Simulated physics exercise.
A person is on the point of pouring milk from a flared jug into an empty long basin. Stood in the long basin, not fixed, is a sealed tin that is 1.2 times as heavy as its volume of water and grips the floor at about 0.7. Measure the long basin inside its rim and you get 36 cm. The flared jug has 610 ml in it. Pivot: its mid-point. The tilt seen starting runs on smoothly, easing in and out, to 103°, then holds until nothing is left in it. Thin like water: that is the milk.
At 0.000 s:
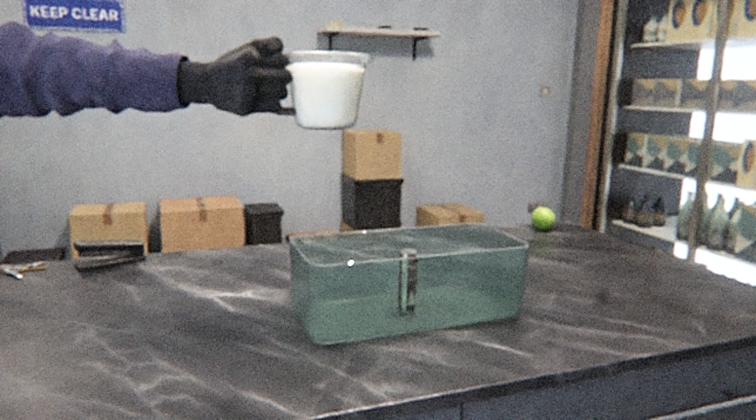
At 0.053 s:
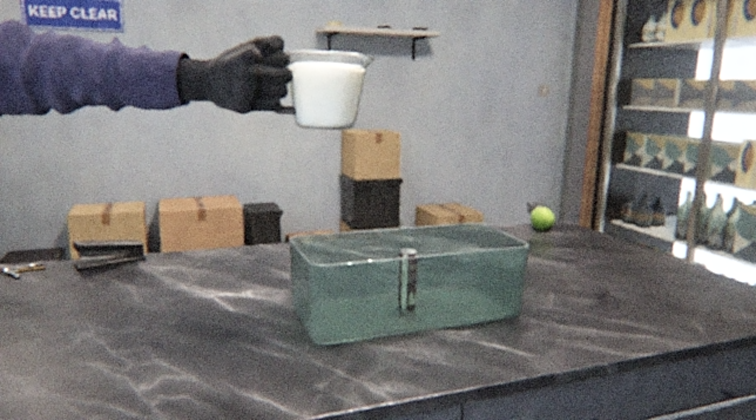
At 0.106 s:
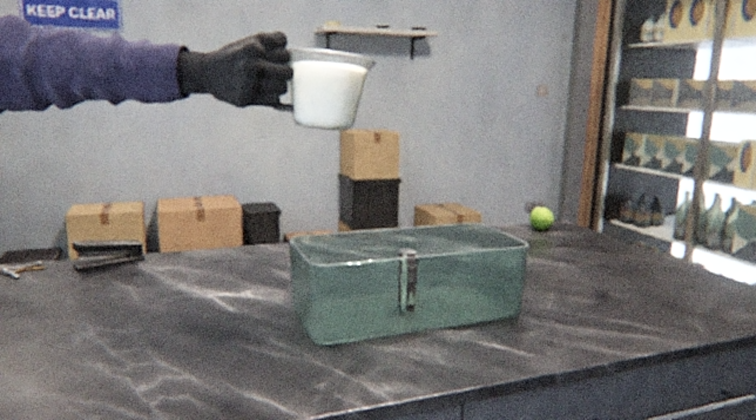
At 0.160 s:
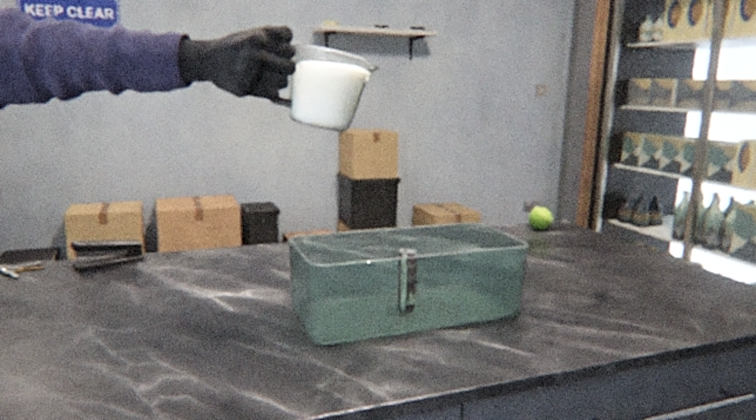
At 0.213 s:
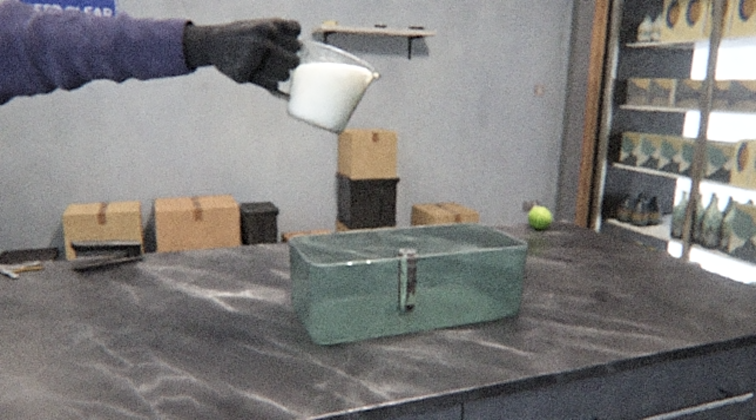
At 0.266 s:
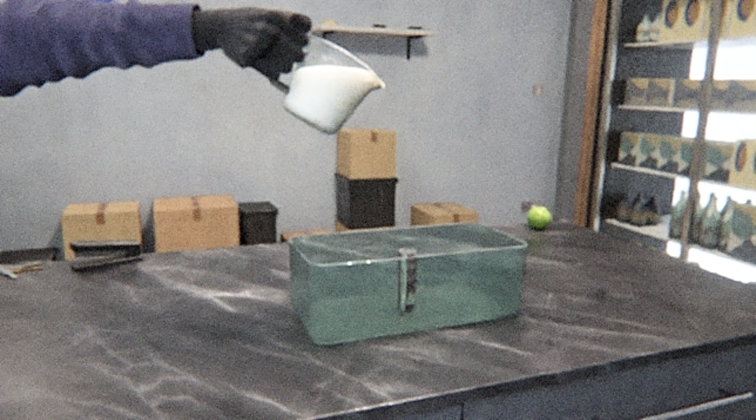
A person's arm in a purple sleeve and black glove reaches in from the left, holding a clear jug of white liquid above a long, greenish see-through basin on a dark marbled counter, seen from the front and slightly above. A small metal tin stands in the basin, with cardboard boxes, a green apple and lit shelves behind. The hand smoothly tilts the jug rightward, rising slightly, while the view barely shifts.
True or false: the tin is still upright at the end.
True.
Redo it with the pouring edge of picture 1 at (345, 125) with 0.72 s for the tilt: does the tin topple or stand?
After that, the tin stays vertical.
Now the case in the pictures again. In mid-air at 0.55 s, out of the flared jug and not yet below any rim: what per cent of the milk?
Near 42 per cent of it all.
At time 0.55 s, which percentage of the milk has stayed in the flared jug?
Roughly 46 %.
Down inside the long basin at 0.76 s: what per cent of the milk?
Around 70 per cent of the whole.
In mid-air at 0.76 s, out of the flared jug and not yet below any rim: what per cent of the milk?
Estimate: Around 22 per cent.
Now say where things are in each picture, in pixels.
In the first picture, it leans 0°; its right rim is at (373, 58); the milk meets the walls at (289, 65) and (361, 67); the long basin's rim runs from (299, 252) to (505, 235); the tin's top is at (409, 254).
In the second picture, it leans 1°; its right rim is at (374, 59); the milk meets the walls at (289, 64) and (362, 67).
In the third picture, it leans 5°; its right rim is at (376, 62); the milk meets the walls at (291, 64) and (363, 69).
In the fourth picture, it leans 12°; its right rim is at (378, 69); the milk meets the walls at (293, 64) and (366, 70).
In the fifth picture, it leans 21°; its right rim is at (380, 77); the milk meets the walls at (296, 67) and (373, 74).
In the sixth picture, it leans 31°; its right rim is at (381, 88); the milk meets the walls at (295, 72) and (372, 80); 2 per cent is over the edge.
By 0.55 s the tilt is 90° and 46 per cent is still to pour; the tin stands where it began.
By 0.76 s the tilt is 103° and 7 per cent is still to pour; the tin stands where it began.
By 0.98 s the tilt is 103° and 0 per cent is still to pour; the tin stands where it began.
By 1.22 s the tilt is 103° and 0 per cent is still to pour; the tin stands where it began.
At rest the tin stands where it began.
